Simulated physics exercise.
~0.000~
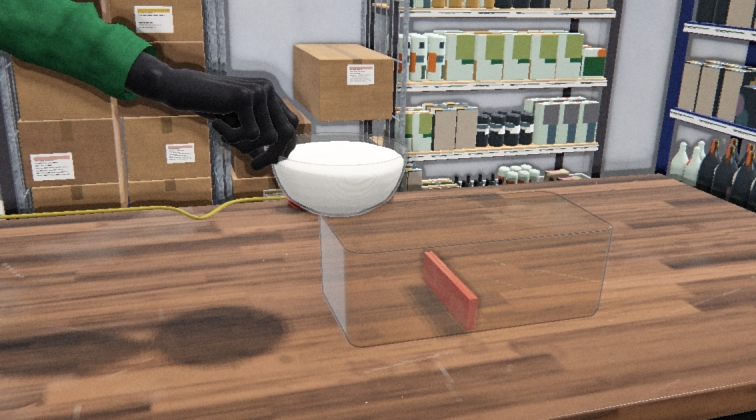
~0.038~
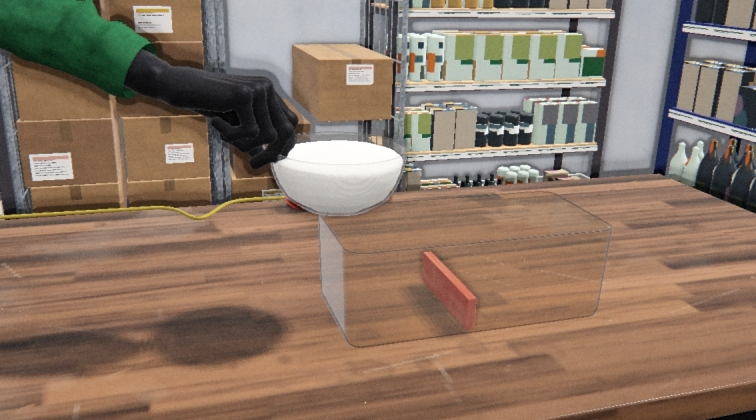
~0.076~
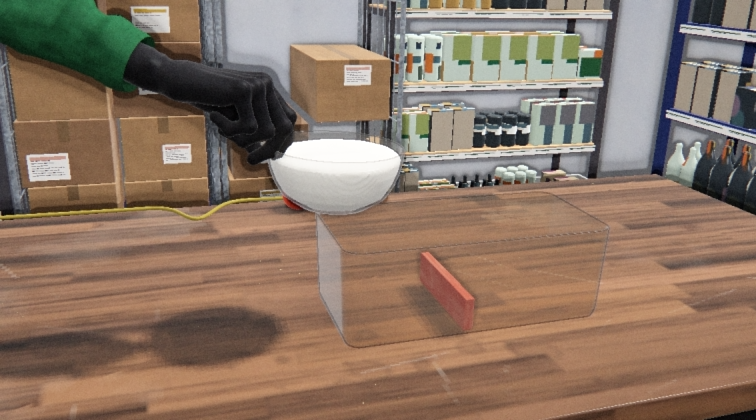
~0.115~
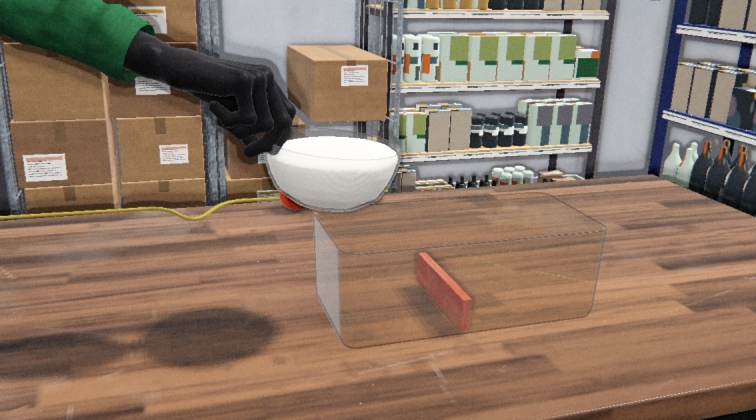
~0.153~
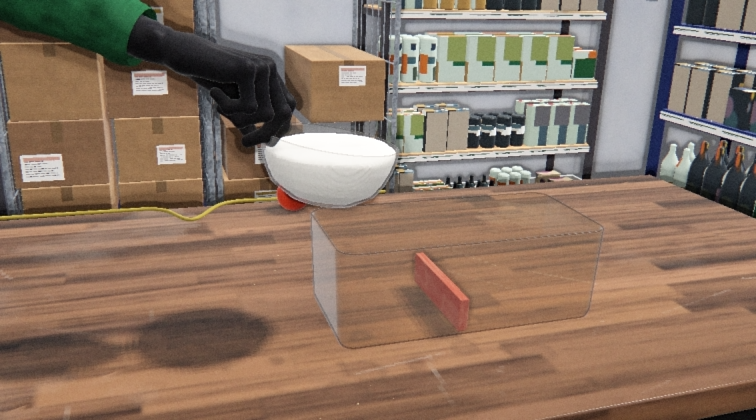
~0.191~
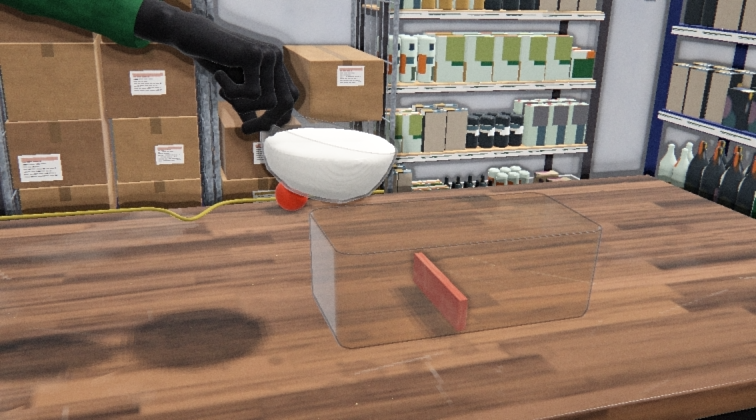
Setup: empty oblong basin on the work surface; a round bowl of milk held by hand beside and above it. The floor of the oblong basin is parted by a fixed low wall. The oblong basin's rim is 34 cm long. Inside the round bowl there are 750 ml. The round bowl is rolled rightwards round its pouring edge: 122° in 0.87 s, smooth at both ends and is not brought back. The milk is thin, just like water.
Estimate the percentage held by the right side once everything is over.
I would say 85 per cent.
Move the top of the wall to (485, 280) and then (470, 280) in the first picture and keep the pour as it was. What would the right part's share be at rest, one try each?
In turn about 40 and 65 per cent.
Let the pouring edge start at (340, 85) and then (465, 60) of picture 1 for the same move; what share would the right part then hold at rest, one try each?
The first try gives around 50 percent, the second around 55 percent.
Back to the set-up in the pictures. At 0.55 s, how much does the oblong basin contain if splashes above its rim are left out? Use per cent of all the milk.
At that time the basin holds about 16 per cent of the liquid.
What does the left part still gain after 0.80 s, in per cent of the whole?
That amounts to roughly 4 per cent of the whole.
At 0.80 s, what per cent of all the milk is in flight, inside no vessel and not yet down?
Around 3 percent of the liquid.
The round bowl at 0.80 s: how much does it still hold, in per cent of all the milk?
I'd estimate some 0 per cent.
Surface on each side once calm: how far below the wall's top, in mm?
Looks like roughly 38 mm on the left and roughly 18 mm on the right.
By 0.55 s the tilt is 85° and 33 per cent is still to pour, 5 is left of the wall and 12 right of it.
By 0.80 s the tilt is 120° and 0 per cent is still to pour, 10 is left of the wall and 87 right of it.
By 1.08 s the tilt is 122° and 0 per cent is still to pour, 14 is left of the wall and 85 right of it.
By 1.37 s the tilt is 122° and 0 per cent is still to pour, 14 is left of the wall and 85 right of it.
At rest 14 per cent lies left of the wall, 85 right of it and 1 outside.
